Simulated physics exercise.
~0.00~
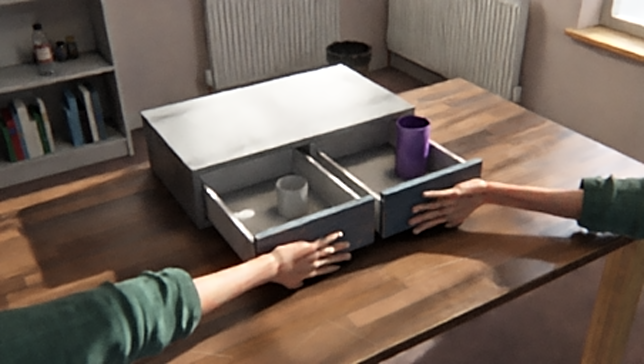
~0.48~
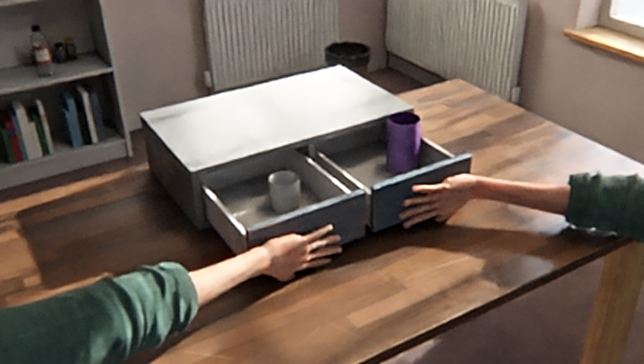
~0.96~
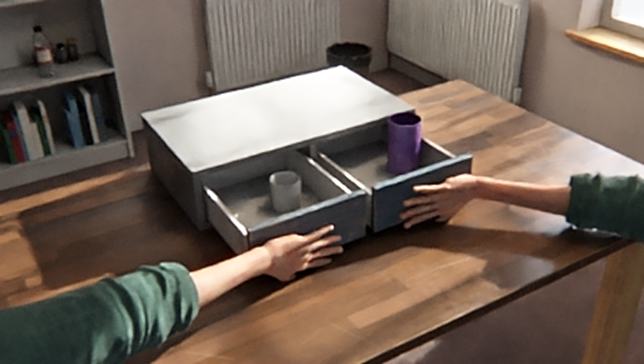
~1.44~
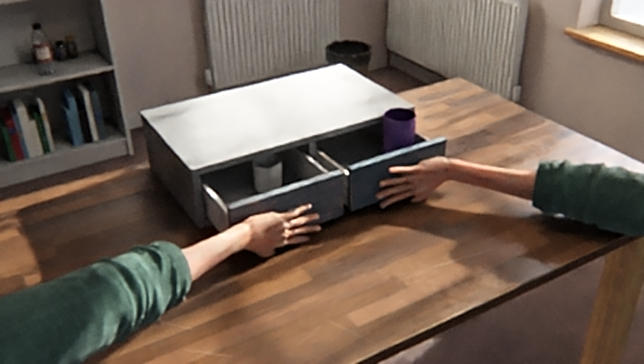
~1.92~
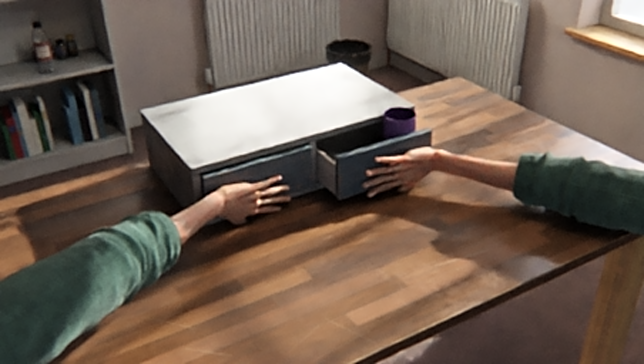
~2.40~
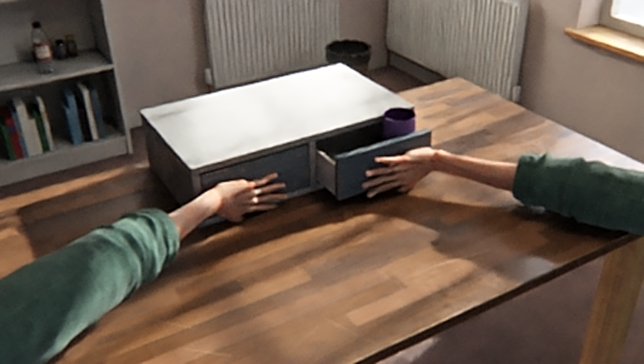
In a room with pale radiators and a bookshelf at the left, a wooden table is seen from above at a slight angle. A small grey chest sits on it with two drawers pulled out, a whitish beaker in the left one and a taller purple beaker upright in the right. Two hands in green sleeves rest on the drawer fronts and push both inward, pausing briefly before sliding them further. The left drawer closes fully, hiding its beaker, while the right one stops ajar, the purple beaker still showing above its front.
